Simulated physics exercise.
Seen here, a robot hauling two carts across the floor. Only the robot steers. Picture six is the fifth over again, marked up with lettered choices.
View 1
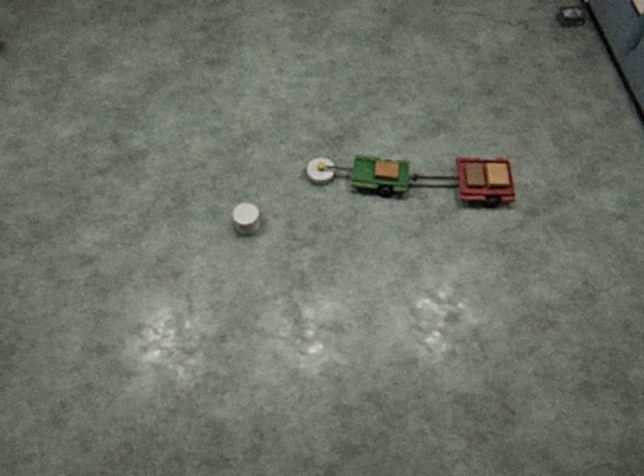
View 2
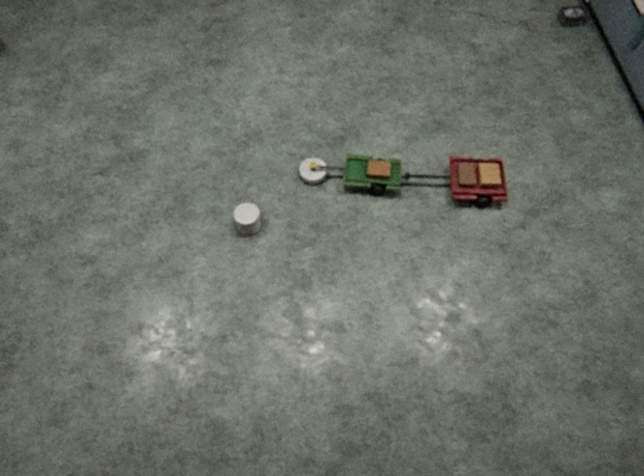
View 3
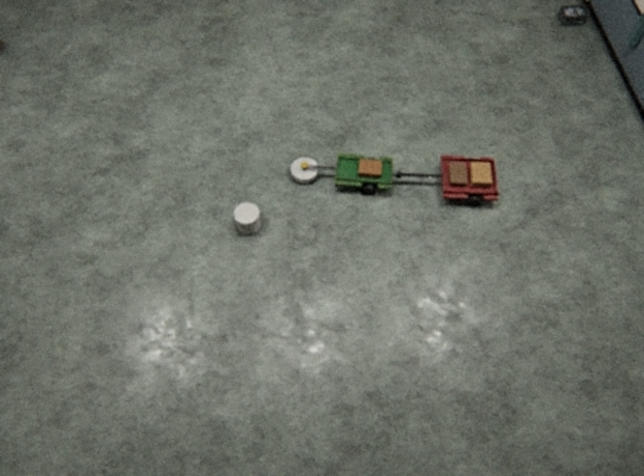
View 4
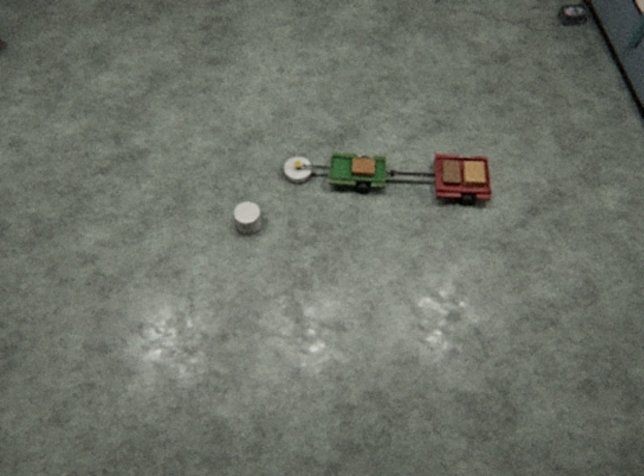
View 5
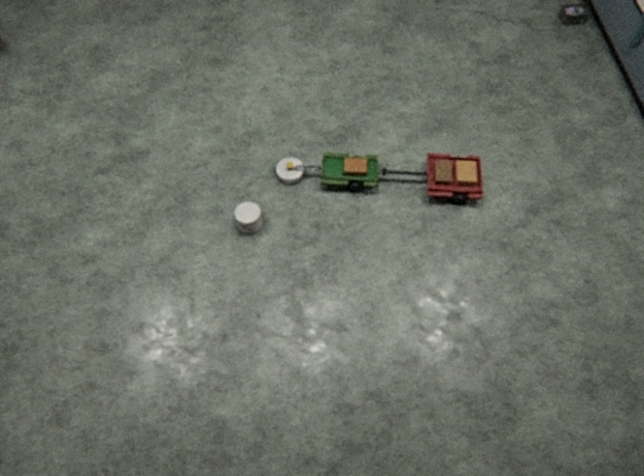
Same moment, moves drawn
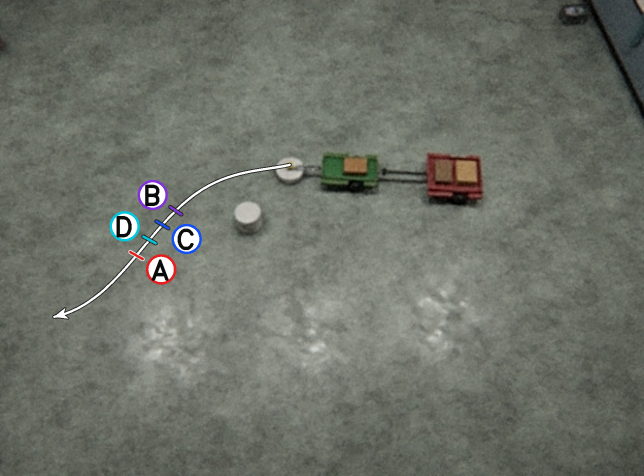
On a mottled grey-green floor, a small round white robot sits at the left end of a line, linked by thin bars to a green cart and then a red cart, both carrying blocks. The robot slowly pulls them a short way left, past a white tub that stays still.
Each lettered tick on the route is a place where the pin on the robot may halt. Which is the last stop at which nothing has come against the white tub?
Stop at A.
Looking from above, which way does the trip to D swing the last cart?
For that mark, anticlockwise.
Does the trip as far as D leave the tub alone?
Yes.
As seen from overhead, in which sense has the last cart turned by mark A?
Anticlockwise.
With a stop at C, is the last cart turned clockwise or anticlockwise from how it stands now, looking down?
Anticlockwise.
On the copy, A at (136, 256); B at (176, 211); C at (162, 225); D at (149, 240); the route from (290, 165) via (168, 218) to (54, 317).
On A. First, robot (228, 182), last cart (391, 171).
Then, robot (175, 217), last cart (332, 171).
Finally, robot (139, 259), last cart (285, 178); nothing has been touched.
By contrast, B is safe but short; C is safe but short; D is safe but short.
